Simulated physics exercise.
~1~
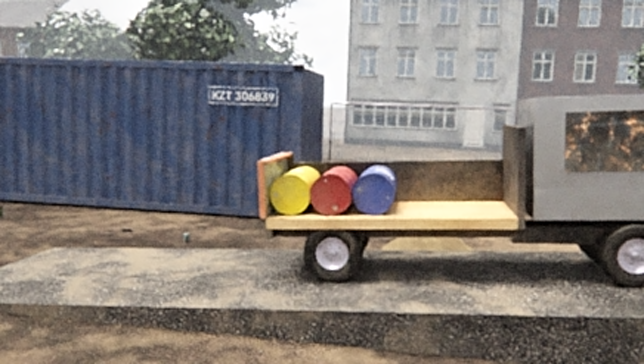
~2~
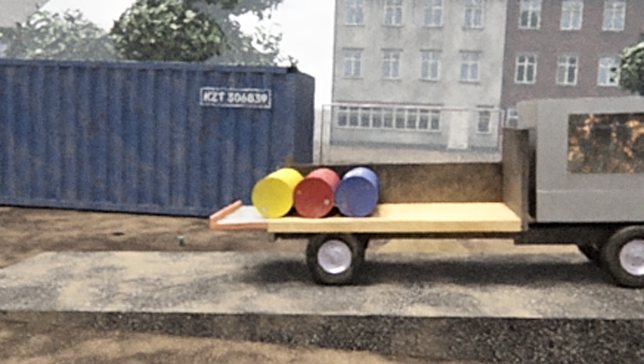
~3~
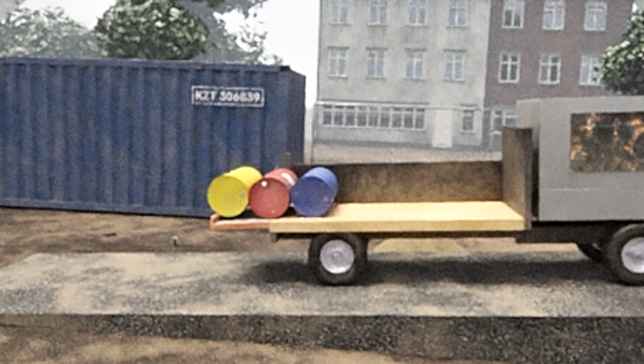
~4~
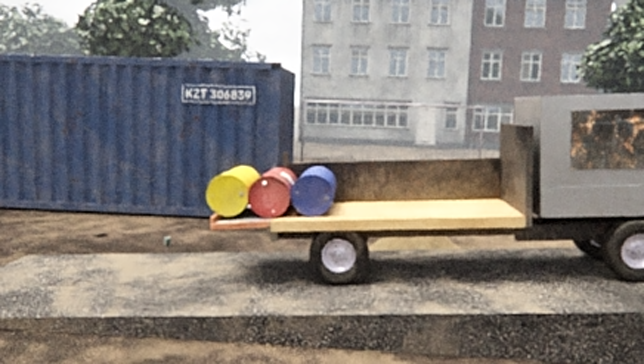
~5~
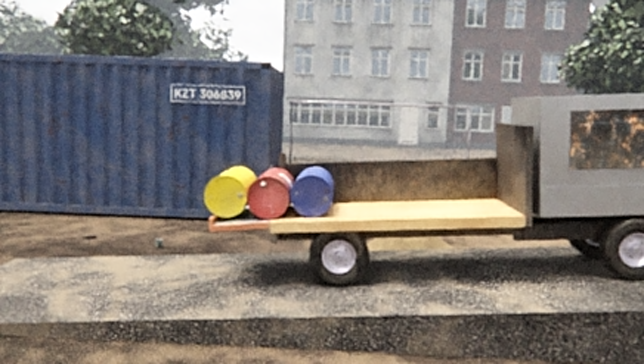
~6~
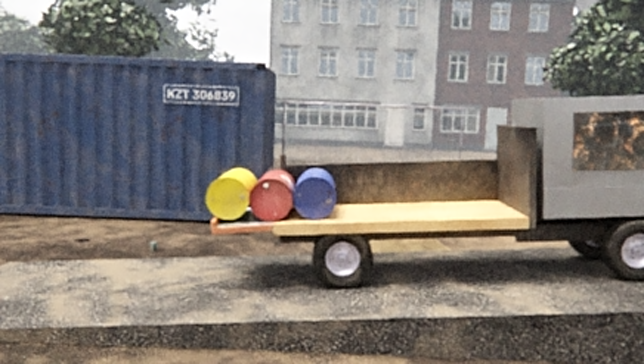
In this clip, yellow, red and blue drums lie side by side on a pick-up's open bed as the tailgate swings down flat; they roll left together and stop, with the yellow and red on the lowered gate, the blue still on the bed, and none falling off.
